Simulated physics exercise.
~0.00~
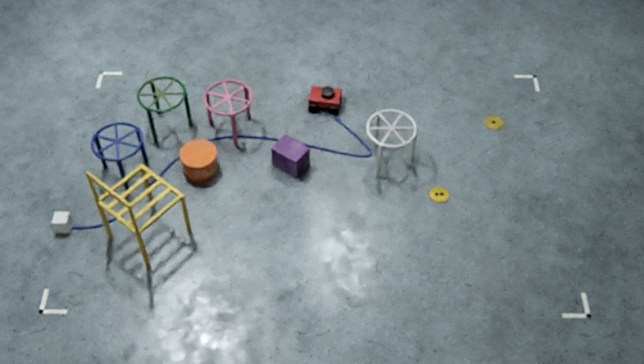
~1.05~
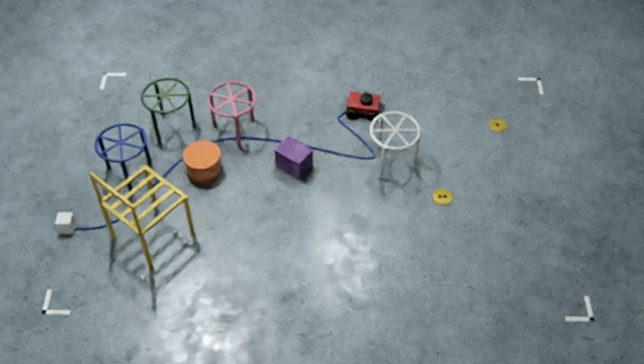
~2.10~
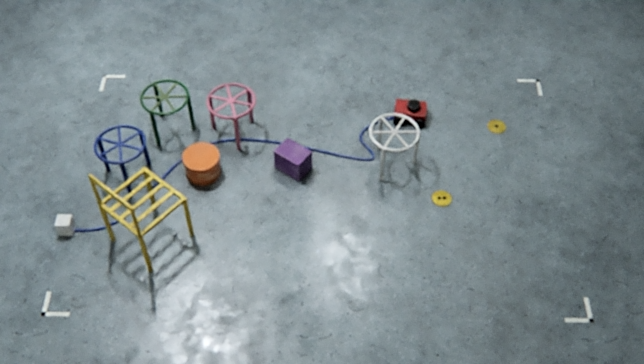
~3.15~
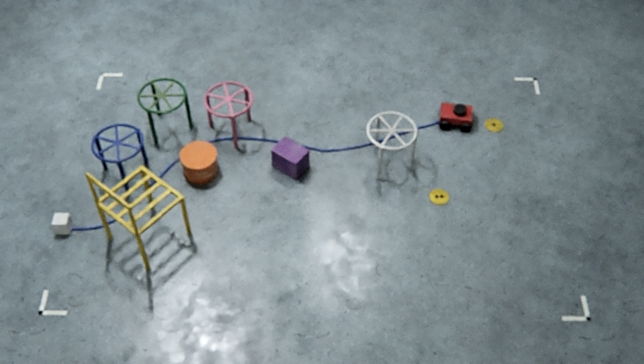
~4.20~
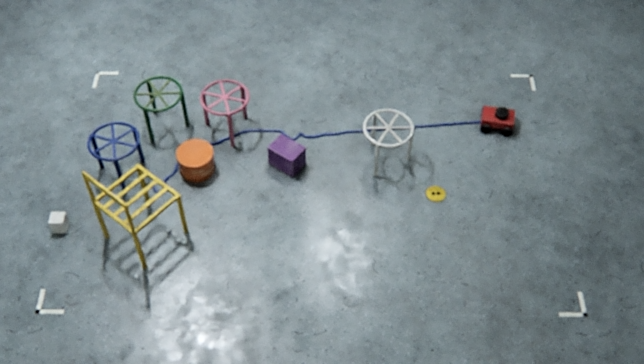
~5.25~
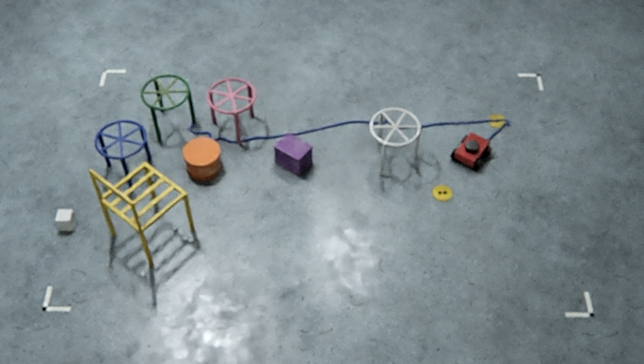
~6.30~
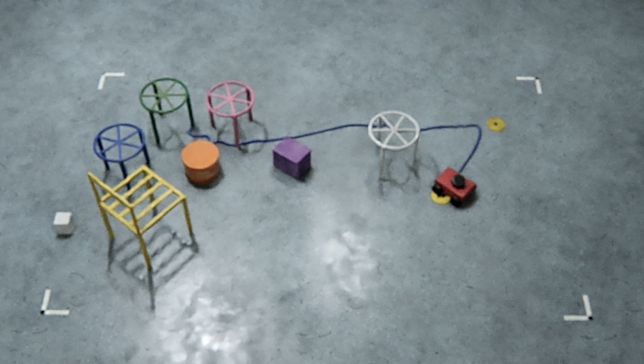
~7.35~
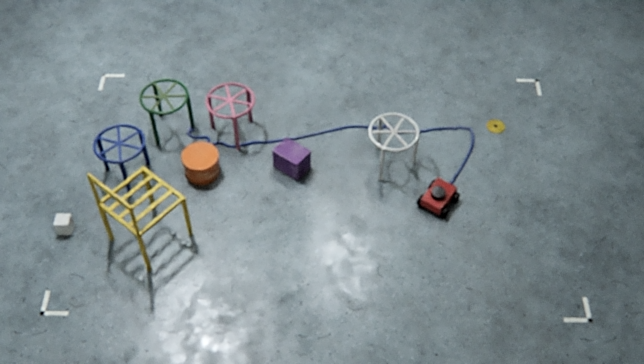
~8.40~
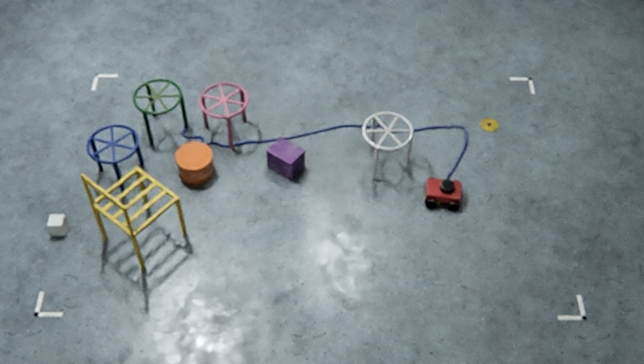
On a grey floor marked by white corner tapes, a small red cart trails a blue lead among several stools, a yellow chair, an orange bin and a purple crate. The cart rolls right, passing behind the white stool and drawing the lead straighter. As it reaches the farther yellow mark, the lead's far end comes away near the small white block at left. The cart then turns down and left toward the second yellow mark, the freed lead sliding after it. It stops over that mark, with the lead curving behind and the furniture still standing in place.
